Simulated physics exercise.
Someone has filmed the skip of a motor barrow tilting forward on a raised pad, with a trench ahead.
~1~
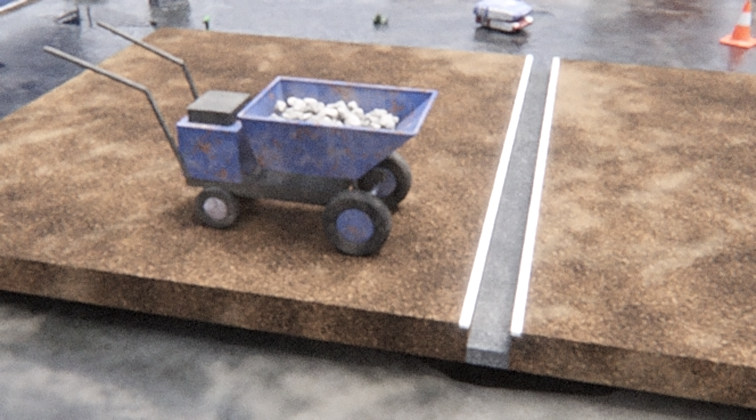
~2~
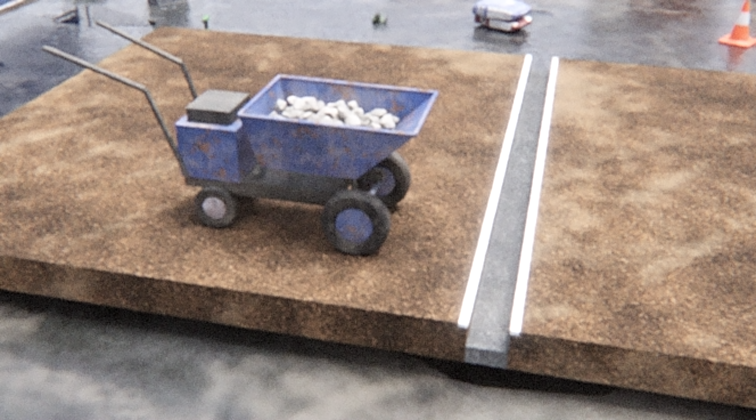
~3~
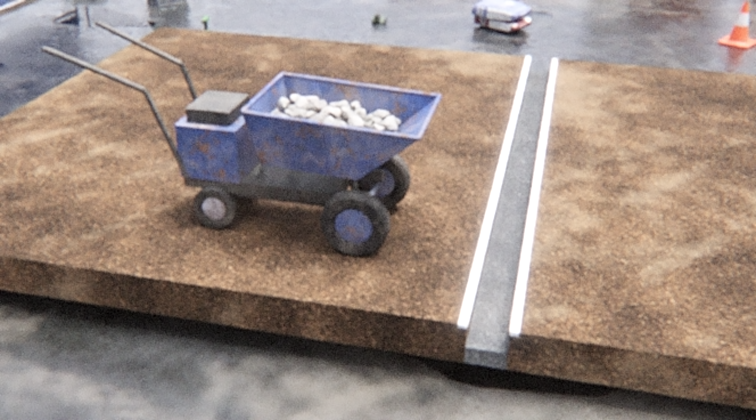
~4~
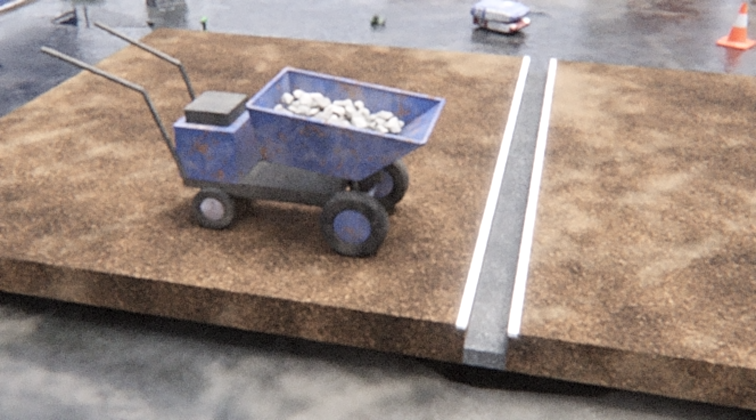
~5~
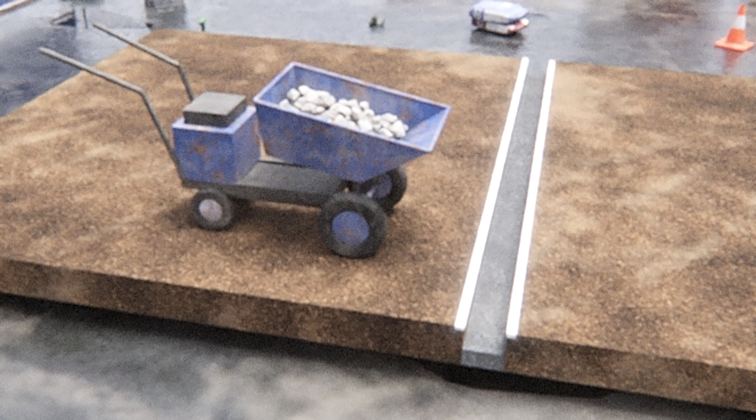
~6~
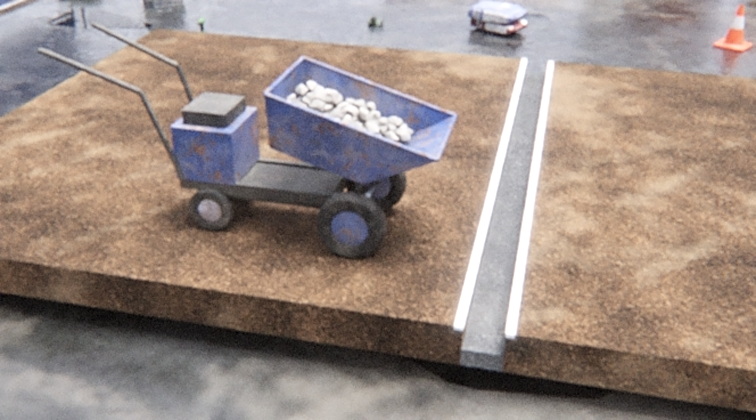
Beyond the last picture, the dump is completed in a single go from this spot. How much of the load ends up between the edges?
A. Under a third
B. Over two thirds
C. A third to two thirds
C, A third to two thirds.
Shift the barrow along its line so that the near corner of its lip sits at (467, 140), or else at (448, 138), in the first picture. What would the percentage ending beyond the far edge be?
About 60 per cent first, about 40 per cent second.
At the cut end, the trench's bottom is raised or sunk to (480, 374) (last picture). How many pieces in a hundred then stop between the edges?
80 %.
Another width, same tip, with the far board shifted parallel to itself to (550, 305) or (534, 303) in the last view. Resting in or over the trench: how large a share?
80 %, then 70 %.
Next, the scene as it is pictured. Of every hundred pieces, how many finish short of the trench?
Close to 0 in a hundred.
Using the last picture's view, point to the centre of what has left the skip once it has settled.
About (506, 247).
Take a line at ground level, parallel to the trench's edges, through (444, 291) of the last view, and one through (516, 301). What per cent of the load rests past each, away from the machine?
In order: Near 70 %, then 10 %.
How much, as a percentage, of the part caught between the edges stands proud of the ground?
Close to 30 per cent.
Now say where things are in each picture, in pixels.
In the first picture, lip of the skip at (414, 135), level; top of the load at (320, 122), broken stones; first edge of the trench at (472, 291); far edge at (521, 298), the trench under half as wide as the skip, and about half as deep as wide.
In the second picture, lip of the skip at (415, 135), level; top of the load at (320, 121).
In the third picture, lip of the skip at (418, 139), tipped barely; top of the load at (323, 120).
In the fourth picture, lip of the skip at (423, 144), tipped a little; top of the load at (312, 115).
In the fifth picture, lip of the skip at (429, 152), tipped a little; top of the load at (317, 113).
In the sixth picture, lip of the skip at (437, 160), tipped clearly; top of the load at (307, 103); first edge of the trench at (467, 294); far edge at (515, 301).
Soon, skip tipped steeply; all in the skip.
A while on, skip tipped steeply; most in the skip; a stray few short of the trench; a small part in or heaped over the trench; a stray few falling.
Towards the end, skip tipped right over; about a third in the skip; a stray few short of the trench; about half in or heaped over the trench; a small part beyond it.
Finally, skip tipped right over; about a third in the skip; a stray few short of the trench; about half in or heaped over the trench; a small part beyond it.
